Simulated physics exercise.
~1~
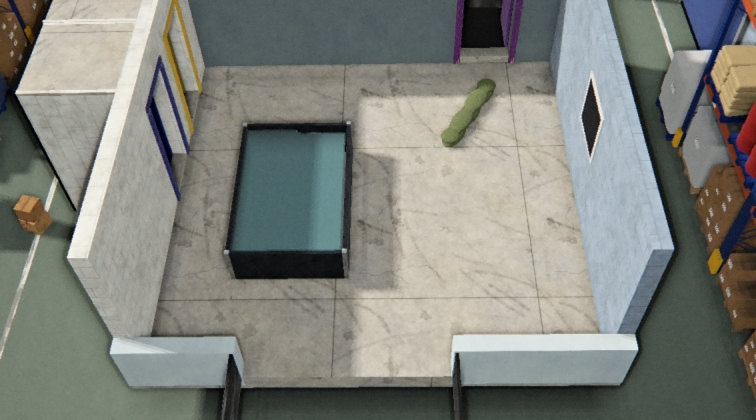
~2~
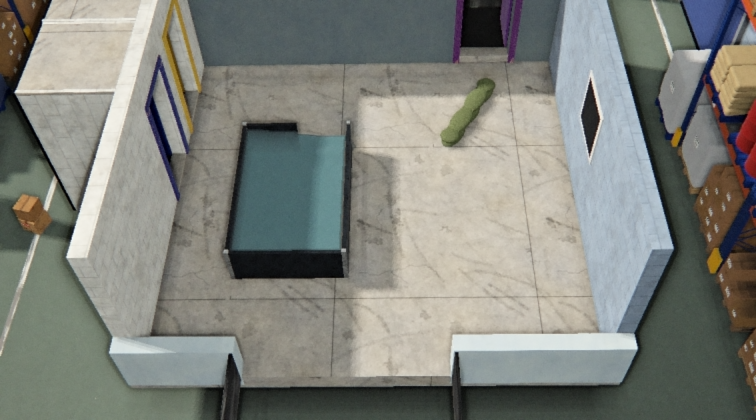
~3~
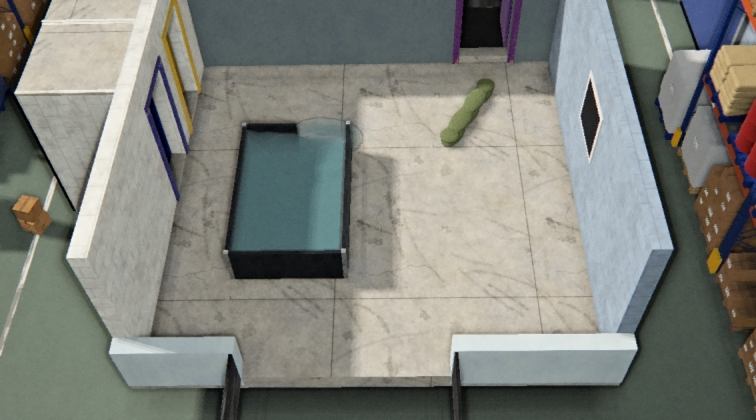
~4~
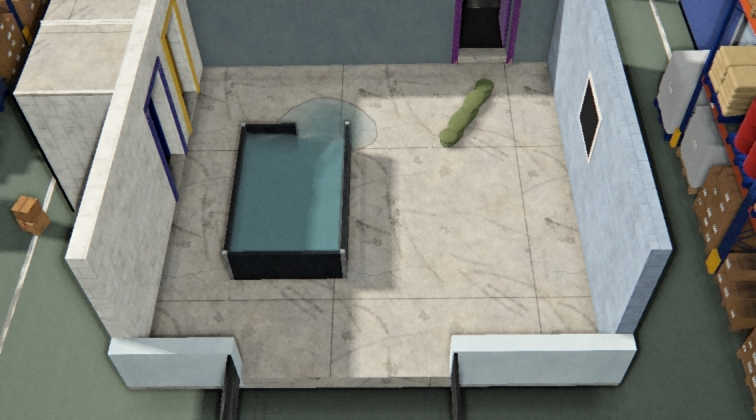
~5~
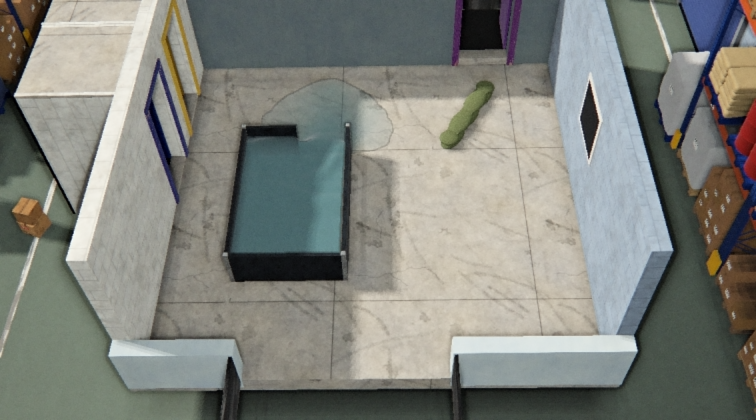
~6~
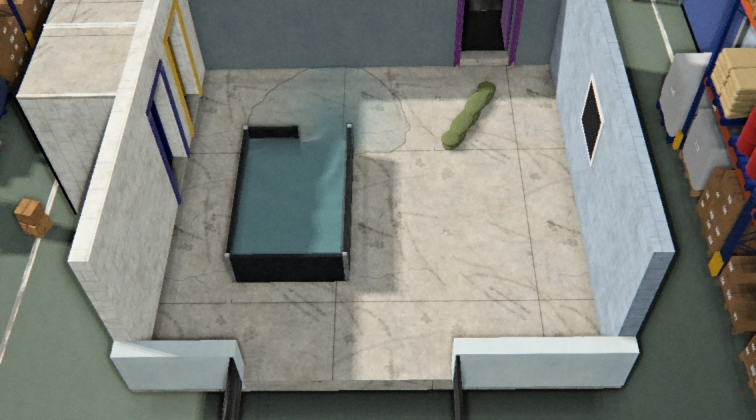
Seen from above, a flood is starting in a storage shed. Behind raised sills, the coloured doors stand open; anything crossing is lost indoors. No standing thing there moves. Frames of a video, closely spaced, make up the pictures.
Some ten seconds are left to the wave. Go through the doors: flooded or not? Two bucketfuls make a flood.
The purple door will receive two buckets or fewer; the blue door will receive two buckets or fewer; the yellow door will receive over two buckets.
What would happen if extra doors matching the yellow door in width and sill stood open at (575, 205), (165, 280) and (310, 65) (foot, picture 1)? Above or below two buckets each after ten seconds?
Below; below; above.
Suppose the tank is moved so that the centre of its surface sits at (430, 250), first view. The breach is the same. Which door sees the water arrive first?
Answer: The door marked purple.
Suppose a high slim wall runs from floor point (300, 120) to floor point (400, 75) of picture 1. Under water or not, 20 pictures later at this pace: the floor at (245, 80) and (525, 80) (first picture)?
Submerged and submerged, in that order.
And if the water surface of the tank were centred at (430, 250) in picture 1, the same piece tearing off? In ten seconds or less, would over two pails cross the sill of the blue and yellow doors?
Checked in turn, the blue door goes past the limit; the yellow door goes past the limit.
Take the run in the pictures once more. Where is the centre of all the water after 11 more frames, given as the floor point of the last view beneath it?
That comes out near (318, 167).
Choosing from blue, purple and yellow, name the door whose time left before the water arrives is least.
Result: The purple door.
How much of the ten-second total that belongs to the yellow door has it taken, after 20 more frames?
I get 15 per cent.
A moment on, water covers 20 % of the floor; the purple door not reached, the blue door not reached, the yellow door not reached.
Next, water covers 25 % of the floor; the purple door wet at the sill, nothing in, the blue door not reached, the yellow door not reached.
Then, water covers 35 % of the floor; the purple door wet at the sill, nothing in, the blue door wet at the sill, nothing in, the yellow door under two buckets in.
Later, water covers 75 % of the floor; the purple door under two buckets in, the blue door wet at the sill, nothing in, the yellow door over two buckets in.
In the end, water covers 95 % of the floor; the purple door under two buckets in, the blue door wet at the sill, nothing in, the yellow door over two buckets in.
